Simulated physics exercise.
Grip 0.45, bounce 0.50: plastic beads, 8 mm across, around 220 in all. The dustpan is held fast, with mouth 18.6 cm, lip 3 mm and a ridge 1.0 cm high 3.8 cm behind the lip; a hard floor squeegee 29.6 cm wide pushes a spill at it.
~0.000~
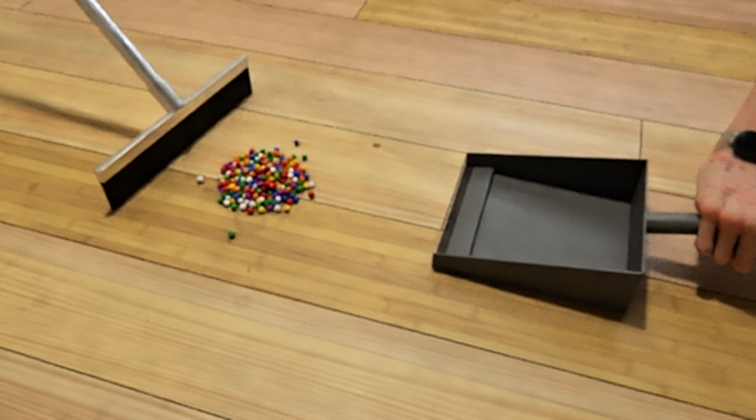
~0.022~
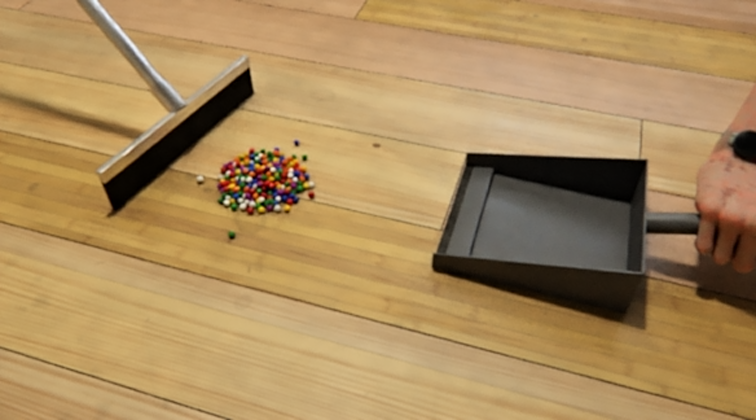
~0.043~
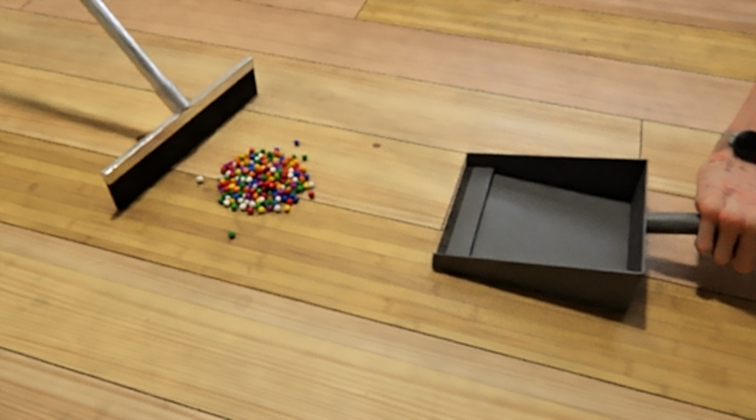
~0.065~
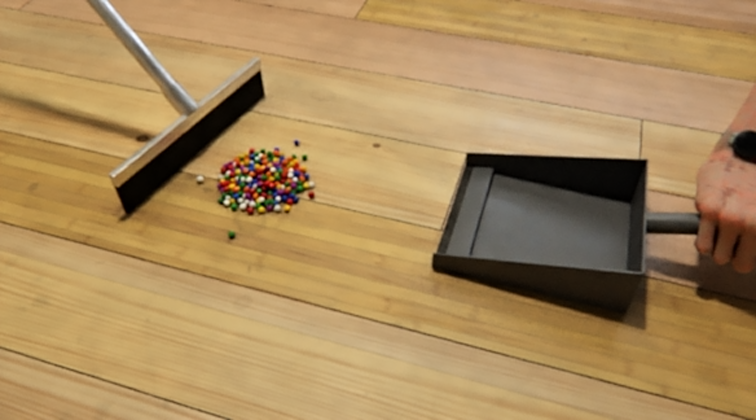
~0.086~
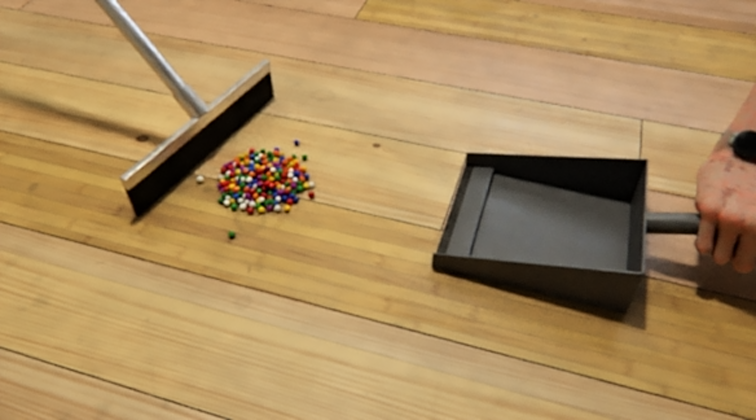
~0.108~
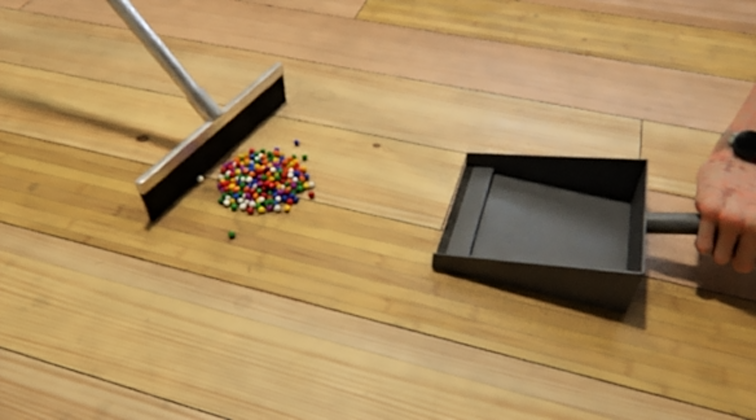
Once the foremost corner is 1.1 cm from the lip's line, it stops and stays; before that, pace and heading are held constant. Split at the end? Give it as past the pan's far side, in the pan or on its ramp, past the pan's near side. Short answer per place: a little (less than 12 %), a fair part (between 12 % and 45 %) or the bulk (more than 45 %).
Past the pan's far side - a little, in the pan or on its ramp - a fair part, past the pan's near side - a fair part.
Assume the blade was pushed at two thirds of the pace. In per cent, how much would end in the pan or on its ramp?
I'd put it at close to 15 per cent.
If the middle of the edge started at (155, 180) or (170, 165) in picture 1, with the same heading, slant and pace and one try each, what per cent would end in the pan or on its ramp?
The two tries give about 35 % and about 35 %.
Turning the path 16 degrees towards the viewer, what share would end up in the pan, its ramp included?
It comes to roughly 25 in a hundred.
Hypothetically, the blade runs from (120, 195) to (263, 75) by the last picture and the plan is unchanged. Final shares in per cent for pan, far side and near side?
That ends as pan 15, far 0, and near 60.
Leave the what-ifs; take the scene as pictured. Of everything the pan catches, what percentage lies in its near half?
Share: Approx. 70 %.
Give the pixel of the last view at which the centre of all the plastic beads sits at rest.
Look around (468, 252) in the last picture.
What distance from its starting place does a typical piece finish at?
30 cm or so.
After 0.26 s, middle of the blade 17 cm from the lip; 0 % over the lip, far side 0 %, near side 15 %.
After 0.36 s, middle of the blade 7 cm from the lip; 0 % over the lip, far side 0 %, near side 25 %.
After 0.59 s, middle of the blade 4 cm from the lip; 40 % over the lip, far side 5 %, near side 35 %.
By 1.8 s all is still; far side 5 %, pan 30 %, near side 35 %, in front of the lip or behind the blade 30 %.
